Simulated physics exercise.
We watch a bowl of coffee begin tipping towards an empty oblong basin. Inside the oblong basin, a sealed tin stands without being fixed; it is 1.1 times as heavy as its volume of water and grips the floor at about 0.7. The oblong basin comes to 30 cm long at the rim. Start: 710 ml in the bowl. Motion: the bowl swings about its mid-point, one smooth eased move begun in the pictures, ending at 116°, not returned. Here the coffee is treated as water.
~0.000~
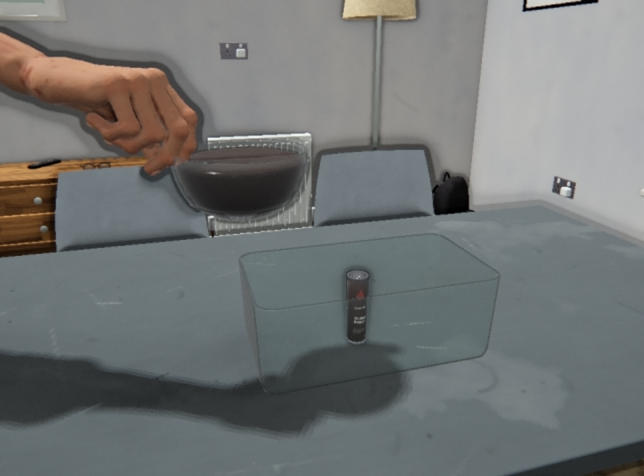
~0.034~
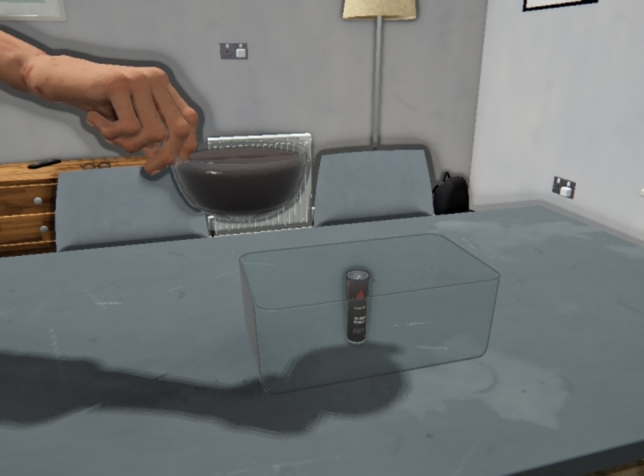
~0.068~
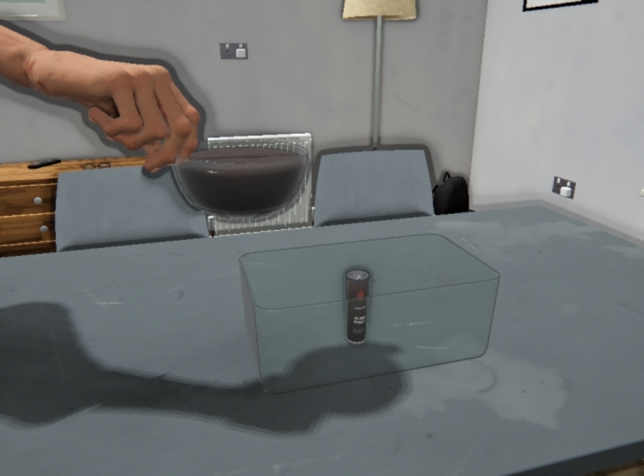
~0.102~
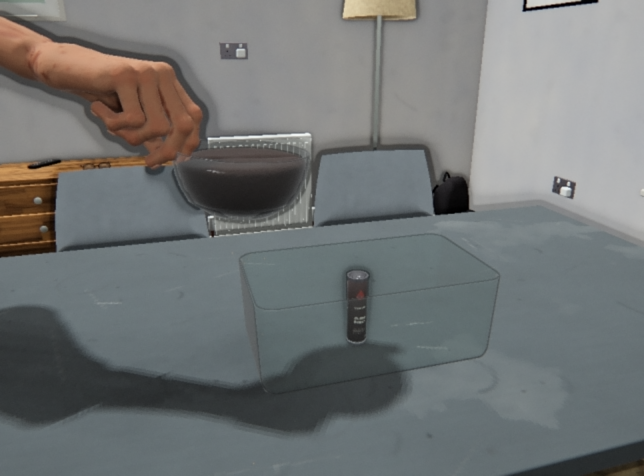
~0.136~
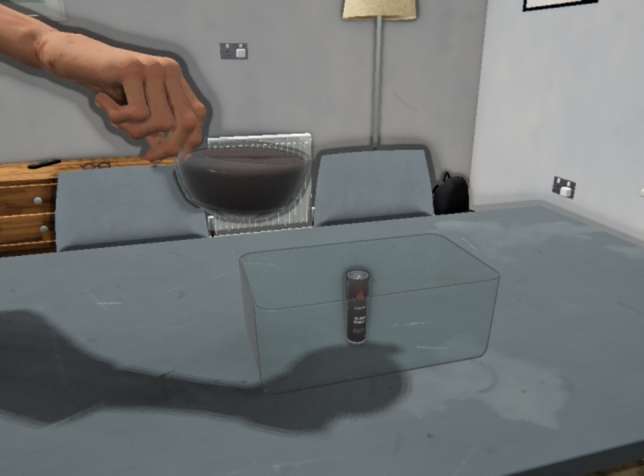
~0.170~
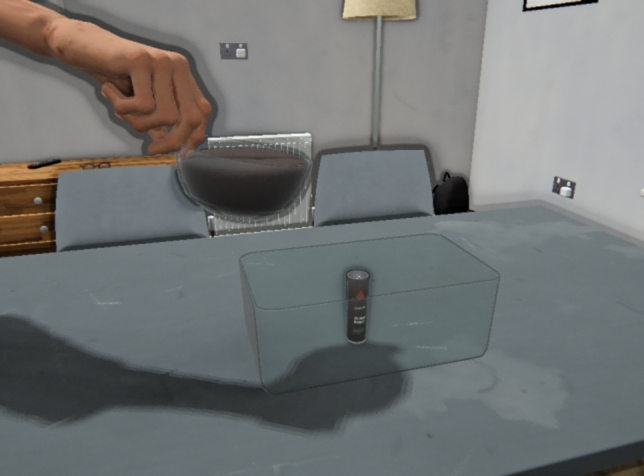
The video shows a hand holding a glass bowl of dark liquid above a grey table, beside a clear rectangular basin with a small tin inside; the bowl starts level, then the hand tilts it slightly to the right.
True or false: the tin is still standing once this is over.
False.
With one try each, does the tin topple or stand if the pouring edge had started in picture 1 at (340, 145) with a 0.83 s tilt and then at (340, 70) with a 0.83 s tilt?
Trial 1 - tin stays standing; trial 2 - tin stays standing.
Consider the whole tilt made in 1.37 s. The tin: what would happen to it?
Well, the tin simply holds firm.
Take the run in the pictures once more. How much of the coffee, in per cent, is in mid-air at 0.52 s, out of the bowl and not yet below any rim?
Some 44 % is the figure.
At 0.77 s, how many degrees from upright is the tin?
The tilt comes to near 10°.
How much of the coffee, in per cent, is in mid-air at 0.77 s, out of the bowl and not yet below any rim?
Roughly 3 %.
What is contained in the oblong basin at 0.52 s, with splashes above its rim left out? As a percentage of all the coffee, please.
Some 26 per cent.
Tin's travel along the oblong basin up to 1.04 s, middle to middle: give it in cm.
Close to 7 cm.
After 0.52 s the tilt is 80° and 32 per cent is still to pour; the tin stands where it began.
After 0.77 s the tilt is 115° and 0 per cent is still to pour; the tin leans 8°.
After 1.04 s the tilt is 116° and 0 per cent is still to pour; the tin lies on its side.
After 1.33 s the tilt is 116° and 0 per cent is still to pour; the tin lies on its side.
In the end the tin lies on its side.
